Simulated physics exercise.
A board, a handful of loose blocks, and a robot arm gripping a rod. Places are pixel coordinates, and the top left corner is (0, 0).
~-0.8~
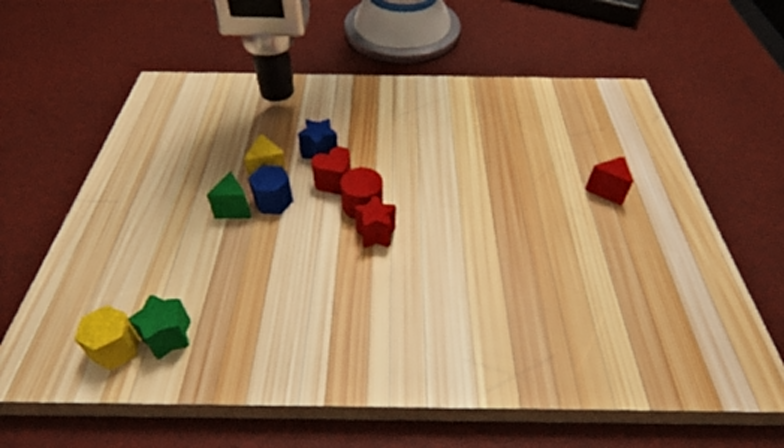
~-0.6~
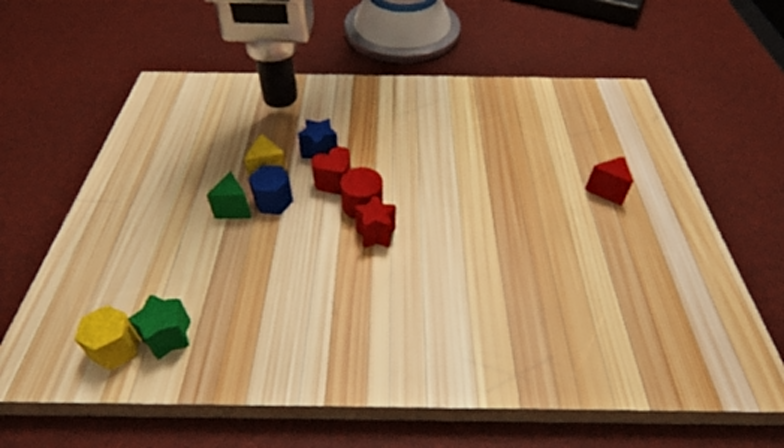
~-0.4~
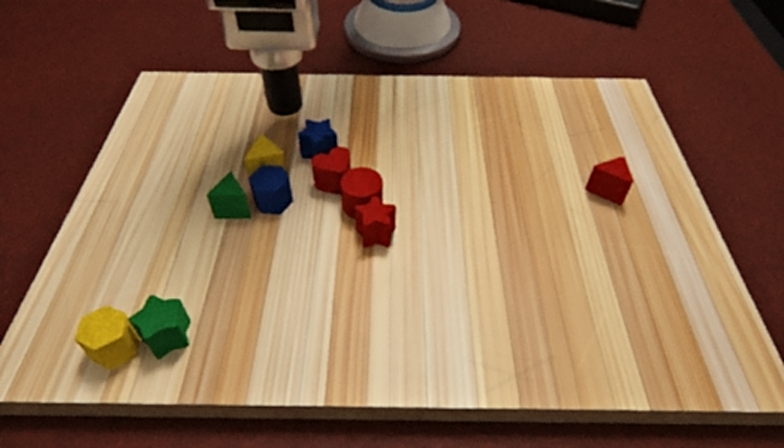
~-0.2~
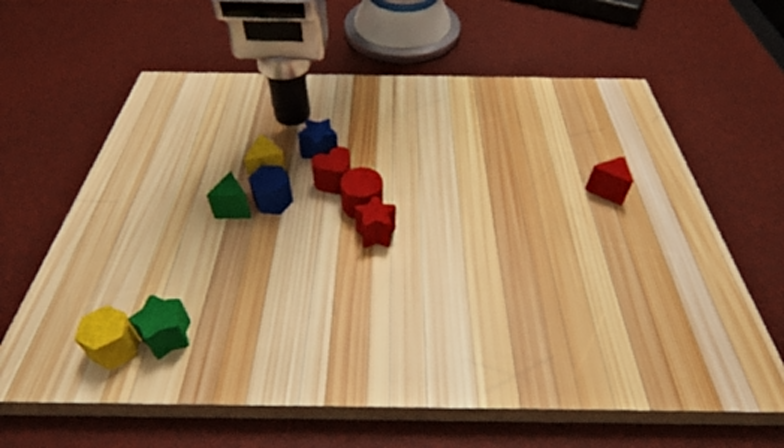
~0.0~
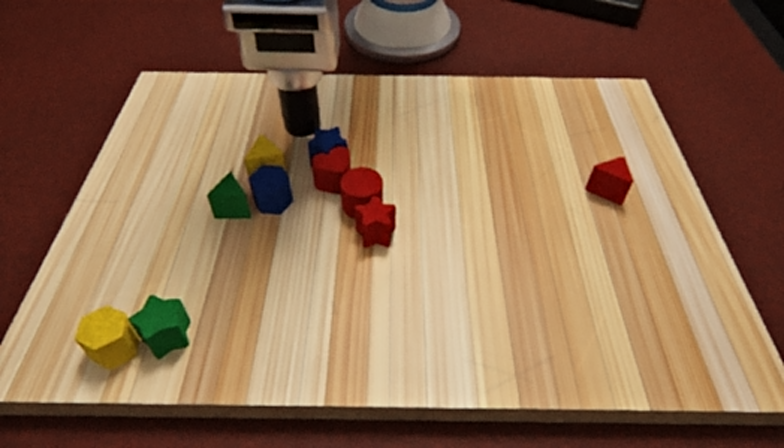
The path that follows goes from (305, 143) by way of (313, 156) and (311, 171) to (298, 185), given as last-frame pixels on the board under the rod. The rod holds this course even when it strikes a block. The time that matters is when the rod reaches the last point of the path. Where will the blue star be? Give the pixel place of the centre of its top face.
At pixel (331, 168).
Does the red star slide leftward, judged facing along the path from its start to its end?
Final answer: Yes.
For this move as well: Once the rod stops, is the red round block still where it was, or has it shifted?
That block moves.
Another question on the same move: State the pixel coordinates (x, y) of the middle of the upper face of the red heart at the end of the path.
The spot you're after is about (350, 187) in the image.
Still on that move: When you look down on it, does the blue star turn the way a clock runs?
No, I don't think so.
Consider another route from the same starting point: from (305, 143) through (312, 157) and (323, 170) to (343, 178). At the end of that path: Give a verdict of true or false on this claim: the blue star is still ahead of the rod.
The statement is correct.
What follows on the original path. Halfway along, rod (312, 147); blue star (341, 157); red heart (343, 179), turned 40° clockwise; red round block (372, 196); red star (387, 222), turned 15° clockwise.
At the end, rod (296, 168); blue hexagon (264, 182); blue star (331, 168), turned 60° anticlockwise; red heart (350, 187), turned 20° clockwise; red round block (382, 202); red star (393, 229), turned 20° clockwise.
